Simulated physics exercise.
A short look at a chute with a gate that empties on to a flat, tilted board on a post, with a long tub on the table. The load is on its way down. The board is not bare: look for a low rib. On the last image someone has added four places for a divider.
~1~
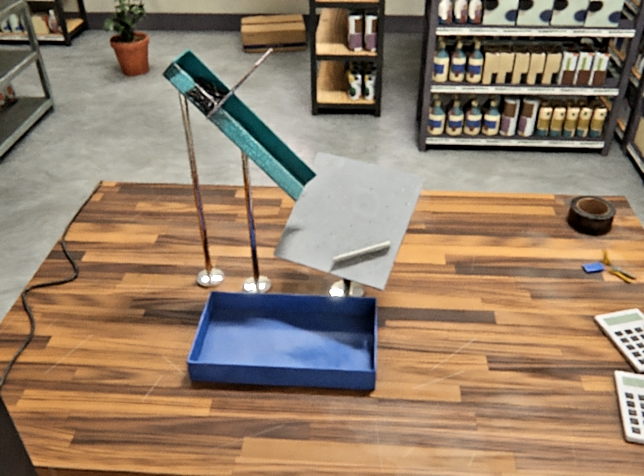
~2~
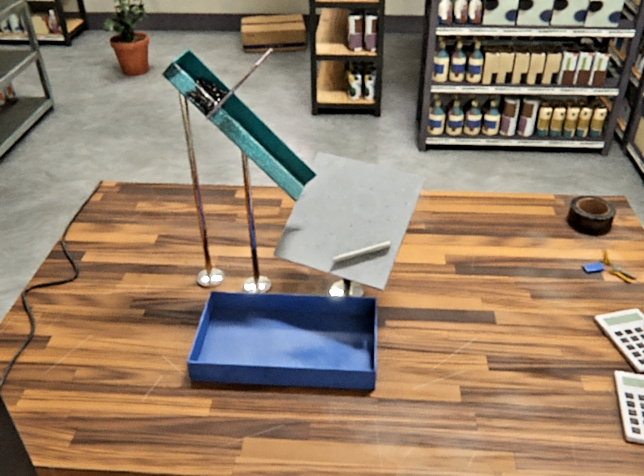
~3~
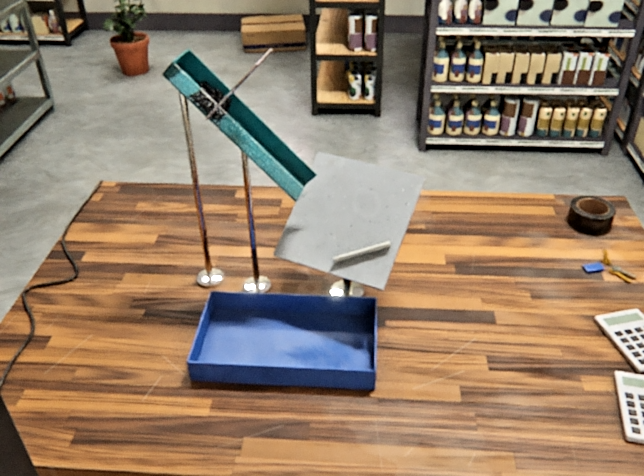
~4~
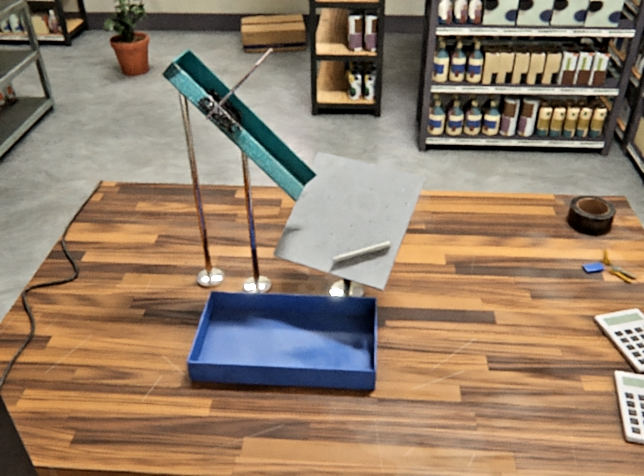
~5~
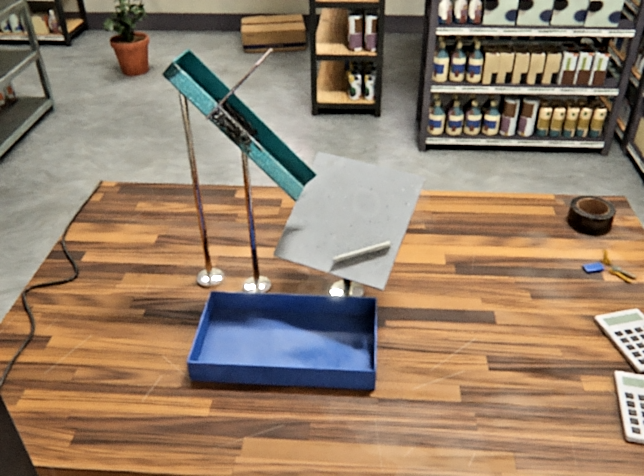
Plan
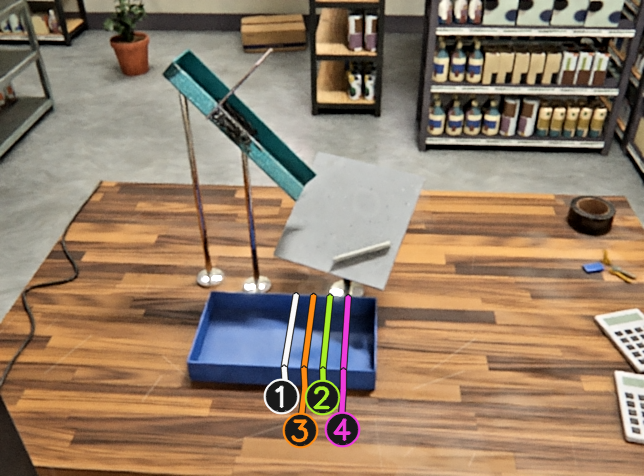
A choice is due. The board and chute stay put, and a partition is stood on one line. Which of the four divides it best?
Line 3 does it best.
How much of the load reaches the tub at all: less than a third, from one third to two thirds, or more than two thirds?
About that: From one third to two thirds.
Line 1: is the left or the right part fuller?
The right side.
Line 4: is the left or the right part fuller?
More lands on the left.
On the marked copy, line 1 crosses the front rim at (284, 366); line 2 crosses the front rim at (322, 368); line 3 crosses the front rim at (304, 367); line 4 crosses the front rim at (343, 369).
For line 1, of what is caught, a small part on the left of the divider, nearly all on the right.
For line 2, of what is caught, nearly all on the left of the divider, a small part on the right.
For line 3, of what is caught, about two thirds on the left of the divider, about a third on the right.
For line 4, of what is caught, nearly all on the left of the divider, a stray few on the right.
